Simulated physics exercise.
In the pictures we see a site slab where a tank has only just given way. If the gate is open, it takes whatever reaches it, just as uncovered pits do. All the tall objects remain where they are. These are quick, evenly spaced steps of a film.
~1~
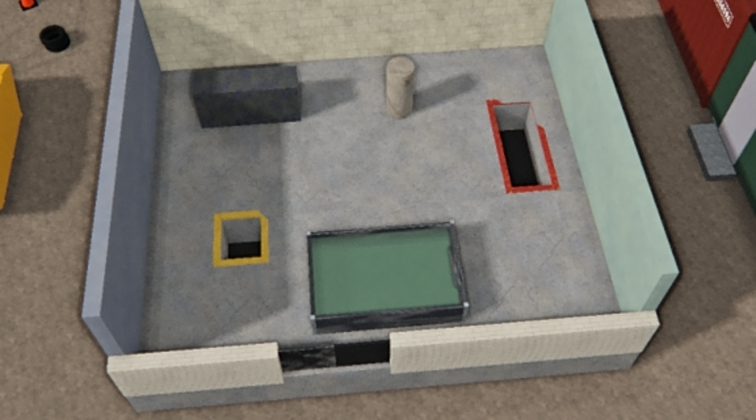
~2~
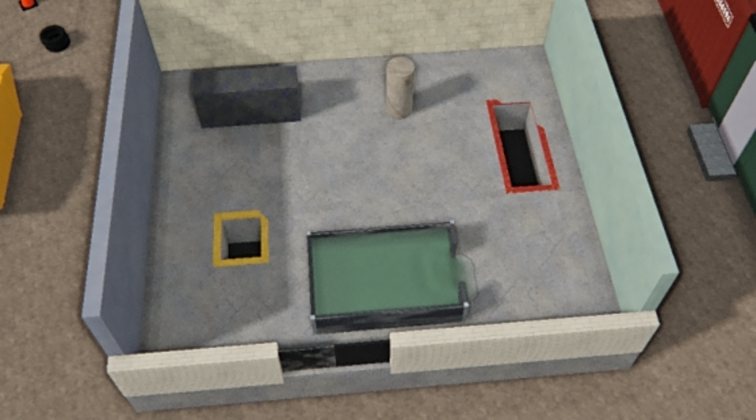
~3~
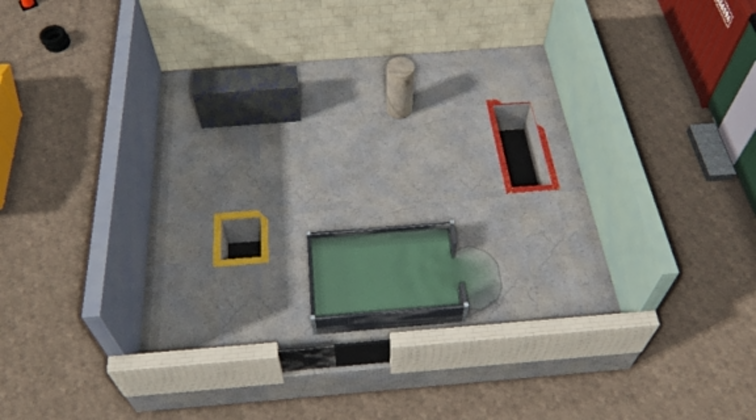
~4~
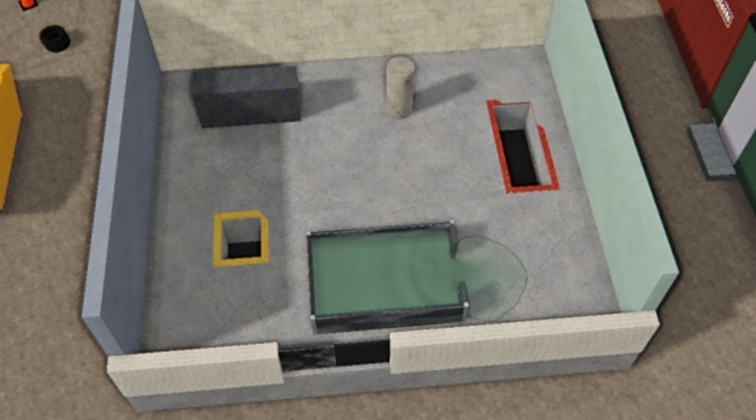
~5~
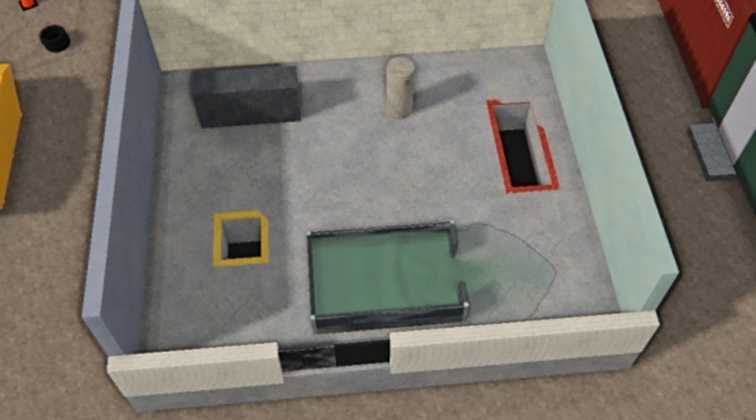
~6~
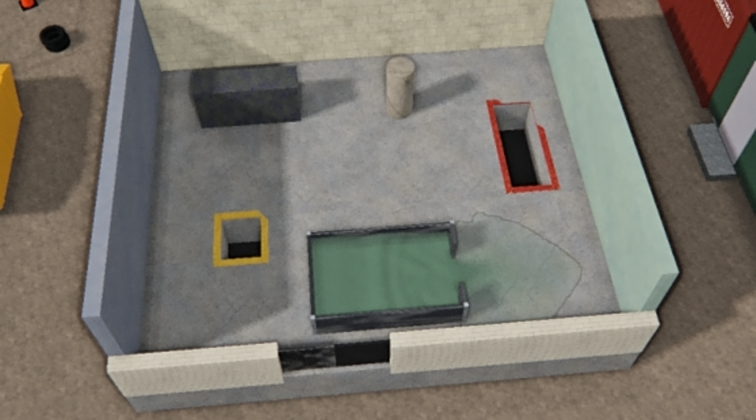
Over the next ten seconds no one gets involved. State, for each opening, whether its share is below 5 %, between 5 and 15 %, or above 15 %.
My prediction: The gate ends up with a tiny portion - beneath five per cent; the yellow pit ends up with a tiny portion - beneath five per cent; the red pit ends up with a large portion - topping fifteen per cent.
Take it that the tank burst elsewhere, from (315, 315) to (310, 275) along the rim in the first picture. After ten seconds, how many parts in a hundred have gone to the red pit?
Red: 0 %.
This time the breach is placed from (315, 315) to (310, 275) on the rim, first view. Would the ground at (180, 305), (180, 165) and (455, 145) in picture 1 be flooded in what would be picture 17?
So the first one is drenched, the next left untouched, and the last left untouched.
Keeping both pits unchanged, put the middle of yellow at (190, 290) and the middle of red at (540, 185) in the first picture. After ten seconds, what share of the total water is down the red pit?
Red: 45 %.
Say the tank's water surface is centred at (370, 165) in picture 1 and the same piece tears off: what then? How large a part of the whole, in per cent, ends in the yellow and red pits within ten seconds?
Yellow 0 %, red 50 %.
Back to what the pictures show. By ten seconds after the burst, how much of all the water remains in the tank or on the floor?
Roughly 68 parts in a hundred.
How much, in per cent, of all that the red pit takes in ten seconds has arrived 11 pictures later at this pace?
My guess is about 0 %.
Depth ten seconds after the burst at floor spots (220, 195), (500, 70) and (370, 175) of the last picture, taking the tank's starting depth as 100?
I'd say around 0 per cent, then 4 per cent, then 2 per cent.
A moment on, water covers 15 % of the floor; the gate 0 %, the yellow pit 0 %, the red pit 0 %.
Next, water covers 15 % of the floor; the gate 0 %, the yellow pit 0 %, the red pit 1 %.
Then, water covers 20 % of the floor; the gate 0 %, the yellow pit 0 %, the red pit 4 %.
Later, water covers 25 % of the floor; the gate 0 %, the yellow pit 0 %, the red pit 17 %.
In the end, water covers 40 % of the floor; the gate 0 %, the yellow pit 0 %, the red pit 32 %.
